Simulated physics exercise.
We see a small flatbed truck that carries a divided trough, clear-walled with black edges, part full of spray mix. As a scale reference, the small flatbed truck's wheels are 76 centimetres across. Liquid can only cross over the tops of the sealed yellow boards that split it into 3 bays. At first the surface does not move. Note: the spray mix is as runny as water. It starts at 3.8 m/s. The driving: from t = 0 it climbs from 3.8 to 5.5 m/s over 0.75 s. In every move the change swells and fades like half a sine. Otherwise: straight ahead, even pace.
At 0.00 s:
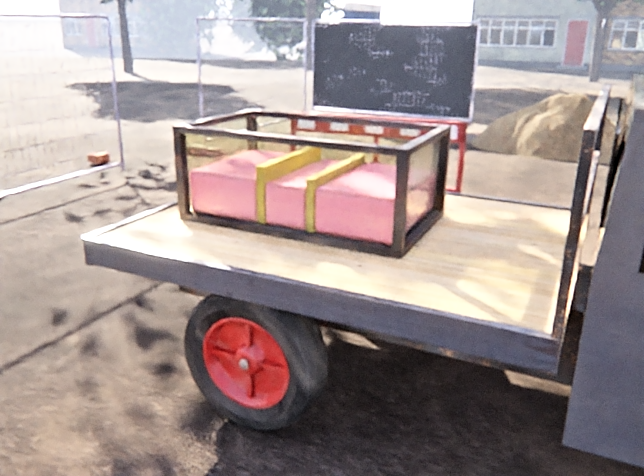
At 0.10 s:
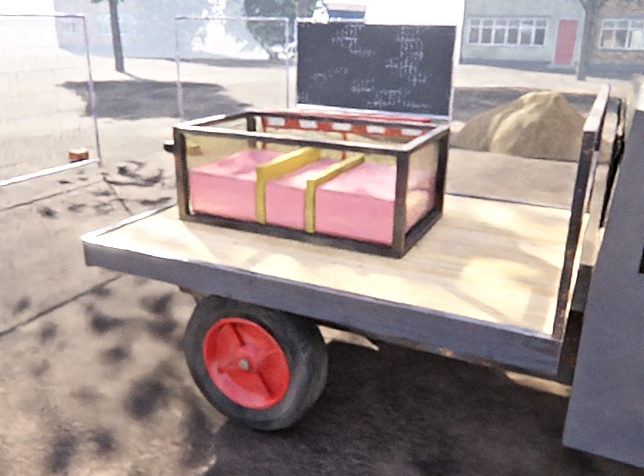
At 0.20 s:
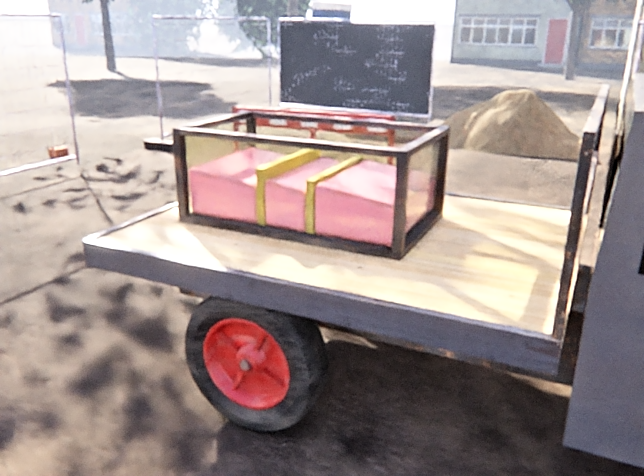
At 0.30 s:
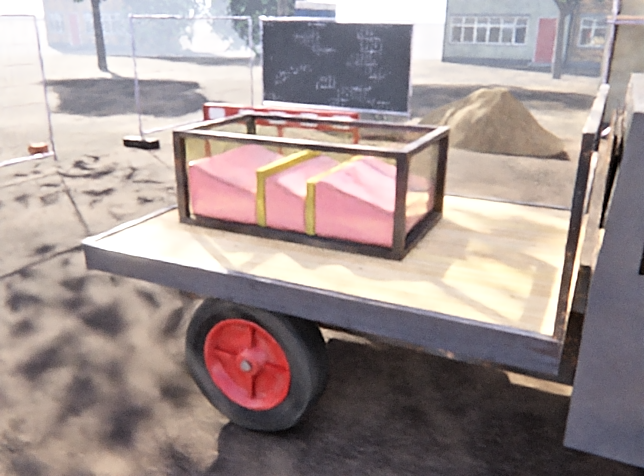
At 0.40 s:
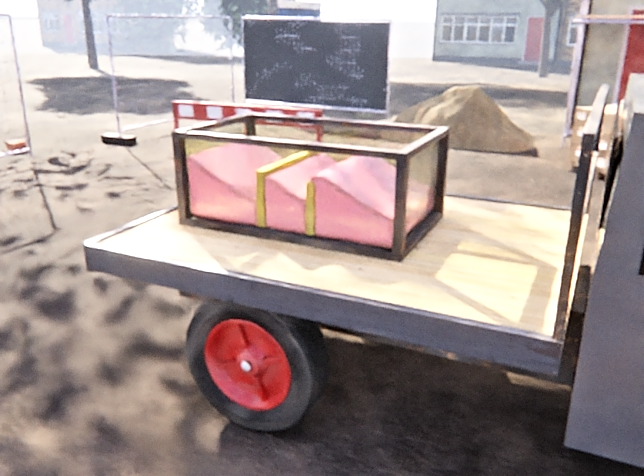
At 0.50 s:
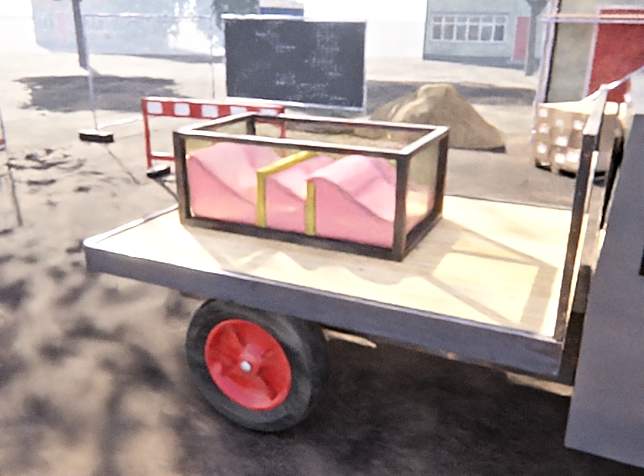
In a sunlit yard, a small flatbed truck rolled past a blackboard and a sand pile, and the pink liquid in its clear-walled, divided trough went from nearly flat to sloping, uneven humps.
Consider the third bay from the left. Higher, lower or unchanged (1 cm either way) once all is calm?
I expect the level to sink.
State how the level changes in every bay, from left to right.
Result, left first: 0 / 3 up / 2 down.
After 0.90 s the bays hold 25, 28, 23 cm, left to right.
After 1.30 s the bays hold 25, 28, 23 cm, left to right.
After 1.80 s the bays hold 25, 28, 23 cm, left to right.
After 3.73 s the bays hold 25, 28, 23 cm, left to right.
